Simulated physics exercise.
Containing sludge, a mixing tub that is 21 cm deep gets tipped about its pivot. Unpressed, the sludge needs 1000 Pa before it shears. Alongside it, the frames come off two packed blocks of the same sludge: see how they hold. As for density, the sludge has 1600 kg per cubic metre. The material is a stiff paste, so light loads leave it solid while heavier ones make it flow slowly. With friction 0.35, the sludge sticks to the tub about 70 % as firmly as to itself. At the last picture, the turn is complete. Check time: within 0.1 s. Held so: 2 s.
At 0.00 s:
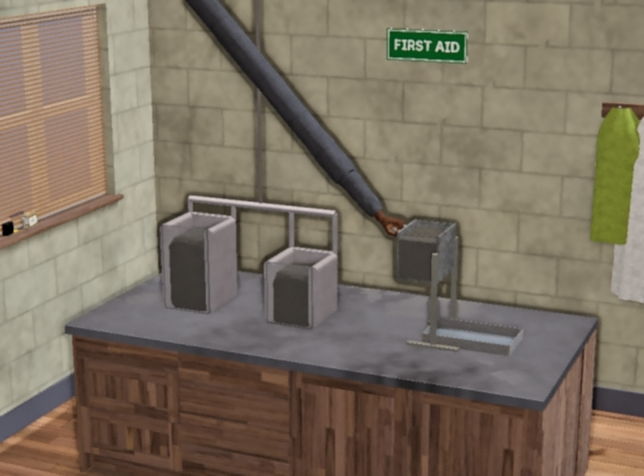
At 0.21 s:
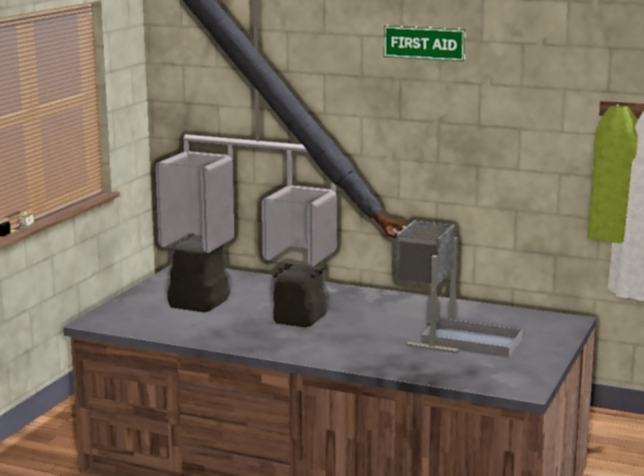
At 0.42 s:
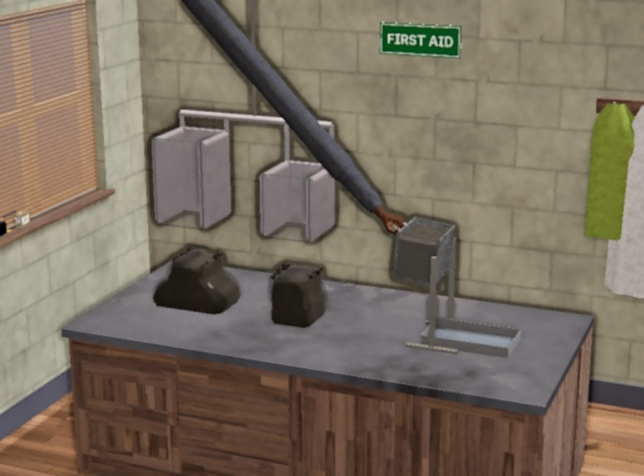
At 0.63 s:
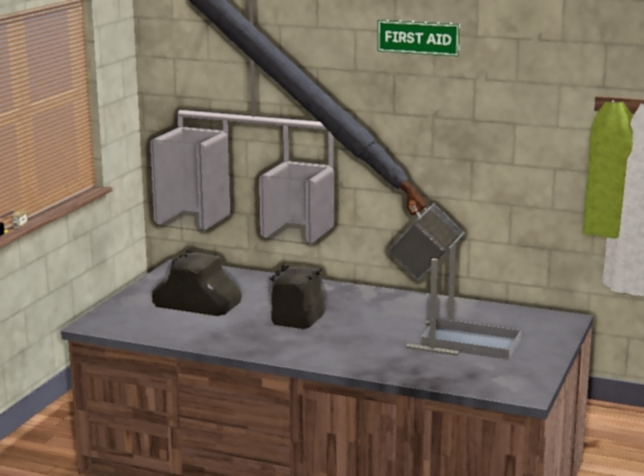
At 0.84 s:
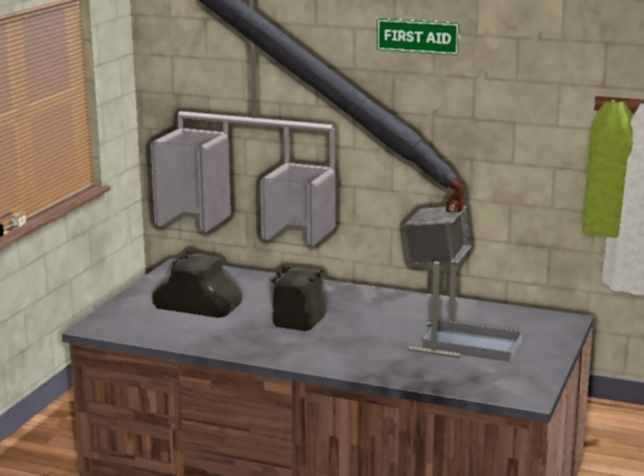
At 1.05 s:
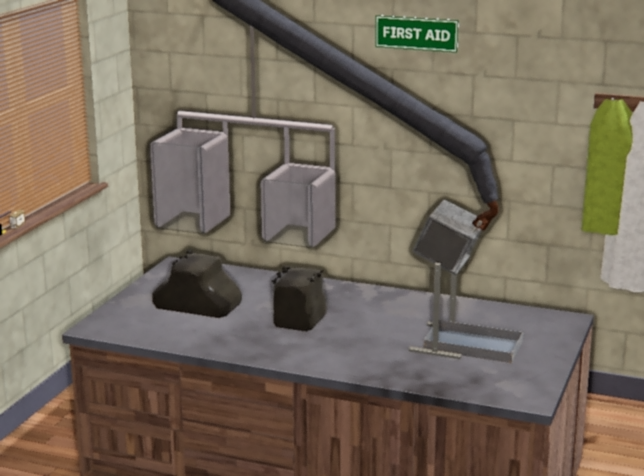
On a grey counter, two moulds lifted together off dark lumps, and the left lump sagged while the right barely changed. Then a long mechanical arm tipped a grey tub over to the right.
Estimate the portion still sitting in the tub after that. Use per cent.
The portion still in the tub is near 0 %.
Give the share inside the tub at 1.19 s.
It comes to about 100 percent of the start.
After 1.19 s, the tub is at 113 degrees and holds 100 %.
After 1.36 s, the tub is at 113 degrees and holds 75 %.
After 1.53 s, the tub is at 113 degrees and holds 32 %.
After 1.70 s, the tub is at 113 degrees and holds 0 %.
After 3.05 s, the tub is at 113 degrees and holds 0 %.
